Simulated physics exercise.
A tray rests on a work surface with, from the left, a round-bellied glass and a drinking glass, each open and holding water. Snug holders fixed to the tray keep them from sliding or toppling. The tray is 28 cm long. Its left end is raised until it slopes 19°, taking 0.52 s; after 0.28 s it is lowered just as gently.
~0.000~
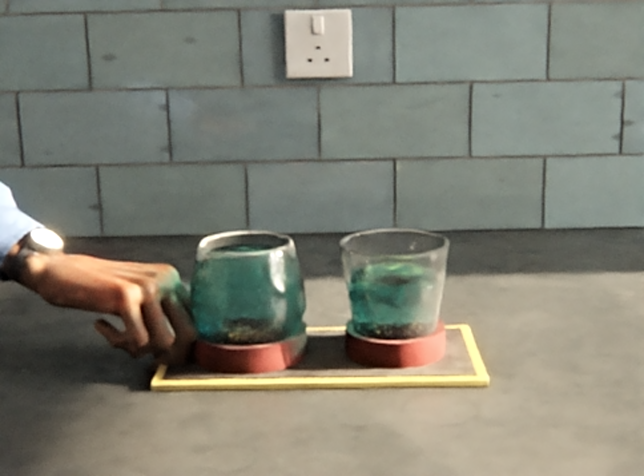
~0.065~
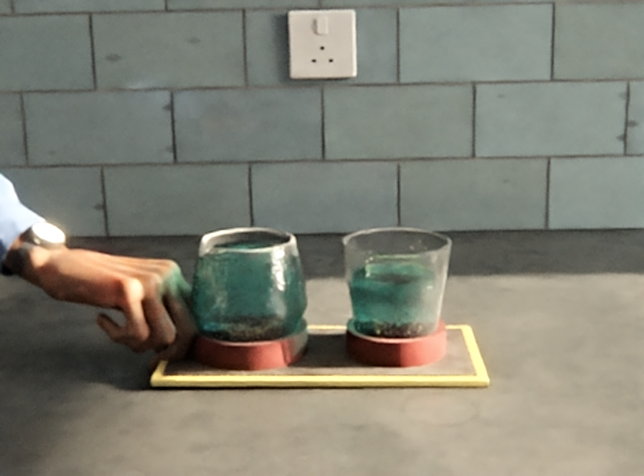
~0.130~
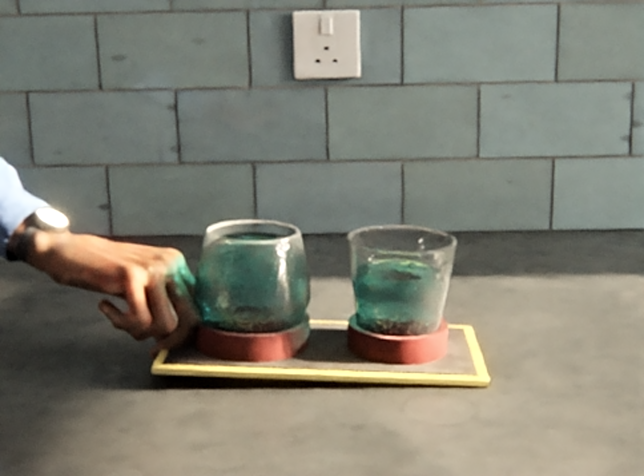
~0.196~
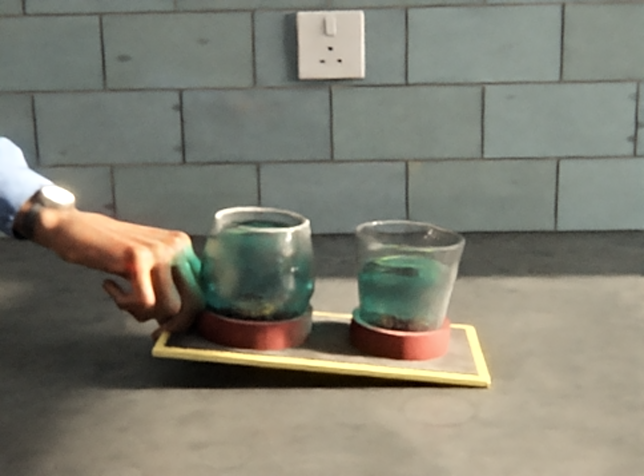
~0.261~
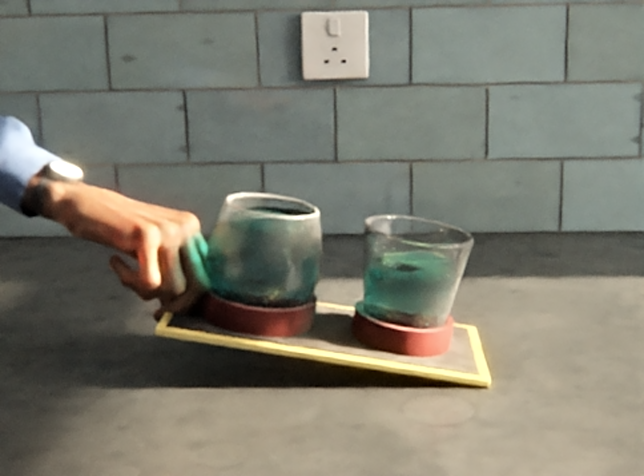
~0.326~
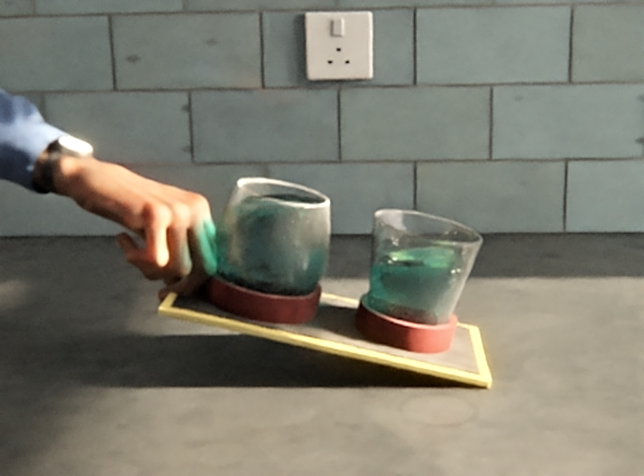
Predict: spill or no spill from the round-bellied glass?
It loses some.
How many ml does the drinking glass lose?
Some 0 ml.
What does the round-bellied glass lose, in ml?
About 8 ml.
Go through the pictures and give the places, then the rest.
In the first picture, it slopes 0°; round-bellied glass, level (201, 255) left, (293, 254) right, rim (290, 244); drinking glass, level (350, 274) left, (439, 273) right, rim (447, 244); the water in the round-bellied glass stands 10 mm below the rim.
In the second picture, it slopes 1°; round-bellied glass, level (204, 250) left, (295, 252) right.
In the third picture, it slopes 3°; round-bellied glass, level (209, 240) left, (300, 245) right.
In the fourth picture, it slopes 6°; round-bellied glass, level (215, 228) left, (307, 233) right.
In the fifth picture, it slopes 10°; round-bellied glass, level (224, 214) left, (316, 218) right.
In the sixth picture, it slopes 13°; round-bellied glass, level (239, 200) left, (325, 205) right; drinking glass, level (377, 257) left, (467, 259) right.
By 0.64 s the slope is 19°; losses from the left are 4, 0 ml.
By 0.95 s the slope is 15°; losses from the left are 7, 0 ml.
By 1.26 s the slope is 1°; losses from the left are 8, 0 ml.
By 1.57 s the slope is 0°; losses from the left are 8, 0 ml.
At rest losses from the left are 8, 0 ml.
